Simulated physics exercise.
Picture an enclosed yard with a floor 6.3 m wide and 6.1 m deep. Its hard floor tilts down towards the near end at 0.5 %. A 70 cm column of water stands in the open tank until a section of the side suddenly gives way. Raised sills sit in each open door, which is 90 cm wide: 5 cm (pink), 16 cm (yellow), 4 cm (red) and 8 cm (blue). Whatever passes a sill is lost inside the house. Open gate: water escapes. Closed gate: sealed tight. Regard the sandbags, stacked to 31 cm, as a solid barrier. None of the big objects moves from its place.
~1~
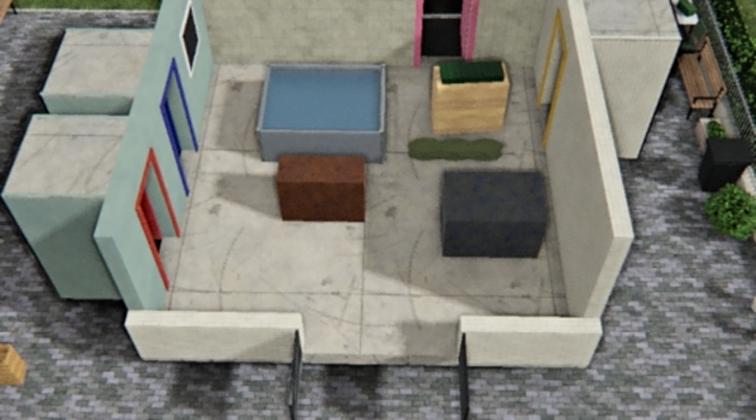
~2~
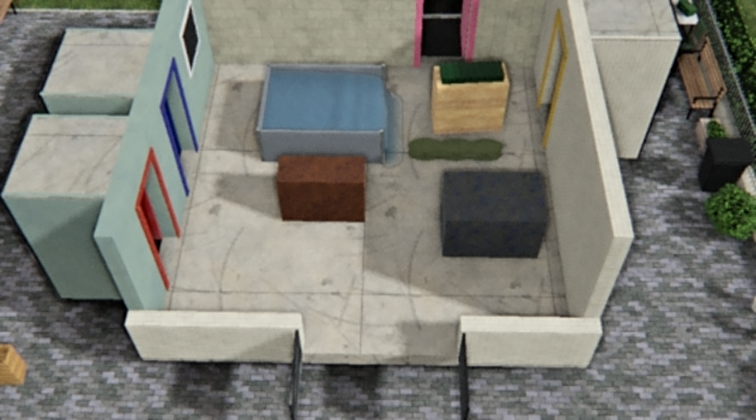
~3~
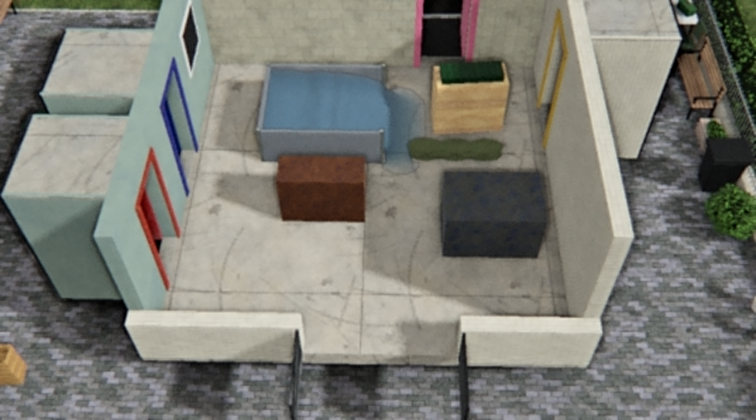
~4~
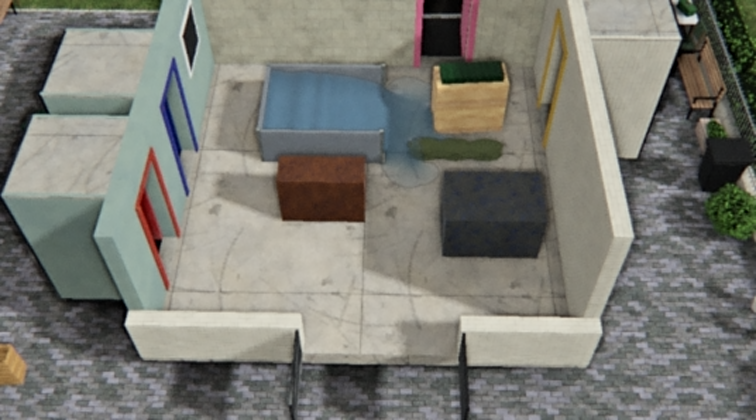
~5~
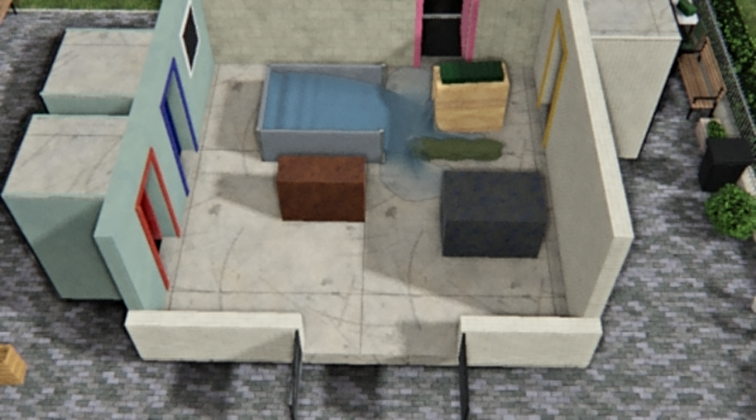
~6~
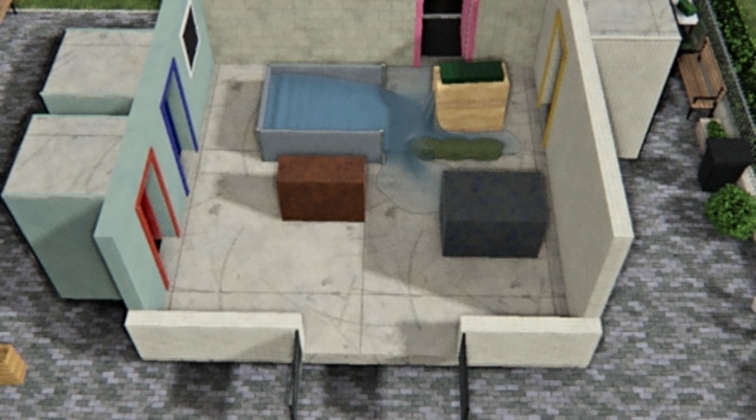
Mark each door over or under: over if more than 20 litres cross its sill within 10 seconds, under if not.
Marks: Pink door: Over; yellow door: Over; red door: Under; blue door: Under.
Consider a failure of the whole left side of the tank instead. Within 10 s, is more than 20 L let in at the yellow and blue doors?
Compared with that limit, yellow falls short while blue goes higher.
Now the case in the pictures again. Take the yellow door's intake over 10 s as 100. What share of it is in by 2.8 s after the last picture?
I'd put it at about 90 per cent by that point.
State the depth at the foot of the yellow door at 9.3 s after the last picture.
About 8.0 cm.
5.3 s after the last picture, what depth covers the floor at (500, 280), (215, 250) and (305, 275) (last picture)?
Around 1 cm, 0 cm and 1 cm, in the order given.
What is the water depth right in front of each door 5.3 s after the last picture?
Depths: Pink door 9 cm, yellow door 11 cm, red door 0 cm, blue door 0 cm.
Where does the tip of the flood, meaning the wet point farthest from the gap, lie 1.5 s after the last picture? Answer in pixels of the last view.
That lands around (466, 341) in the last picture.
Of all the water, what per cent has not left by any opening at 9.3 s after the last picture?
Around 68 per cent of the water.
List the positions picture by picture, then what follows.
The first frame shows still water, 70 cm deep, in the open tank at (323, 100).
In the second frame, the front is at (386, 166), 0.9 m from the gap at (381, 118); 0.4 m2 of floor is under water; 70 cm left at the back of the open tank.
In the third frame, the front is at (410, 169), 1.1 m from the gap at (381, 120); 1.2 m2 of floor is under water; 70 cm left at the back of the open tank.
In the fourth frame, the front is at (427, 179), 1.5 m from the gap at (381, 121); 2.3 m2 of floor is under water; 70 cm left at the back of the open tank.
In the fifth frame, water pours out at (381, 122) and has run 1.9 m, to (483, 149); typically 8 cm deep outside, 63 cm at the open tank's back.
In the sixth frame, water pours out at (381, 122) and has run 2.5 m, to (516, 147); typically 6 cm deep outside, 59 cm at the open tank's back.
Then, 0.7 s after the last picture water covers 30 % of the floor and is deepest (50 cm) near (426, 125); pink door 14 cm at the sill, 12 L in, yellow door 21 cm at the sill, 13 L in, red door not reached, blue door not reached.
Then, 1.5 s after the last picture water covers 40 % of the floor and is deepest (34 cm) near (426, 132); pink door 16 cm at the sill, 124 L in, yellow door 26 cm at the sill, 58 L in, red door not reached, blue door not reached.
Then, 2.8 s after the last picture water covers 50 % of the floor and is deepest (26 cm) near (537, 155); pink door 15 cm at the sill, 239 L in, yellow door 20 cm at the sill, 95 L in, red door not reached, blue door not reached.
Then, 5.3 s after the last picture water covers 60 % of the floor and is deepest (15 cm) near (562, 343); pink door 9 cm at the sill, 327 L in, yellow door 11 cm at the sill, 104 L in, red door not reached, blue door not reached.
Then, 9.3 s after the last picture water covers 90 % of the floor and is deepest (10 cm) near (178, 240); pink door 6 cm at the sill, 366 L in, yellow door 8 cm at the sill, 104 L in, red door 6 cm at the sill, 0 L in, blue door 4 cm at the sill, 0 L in.
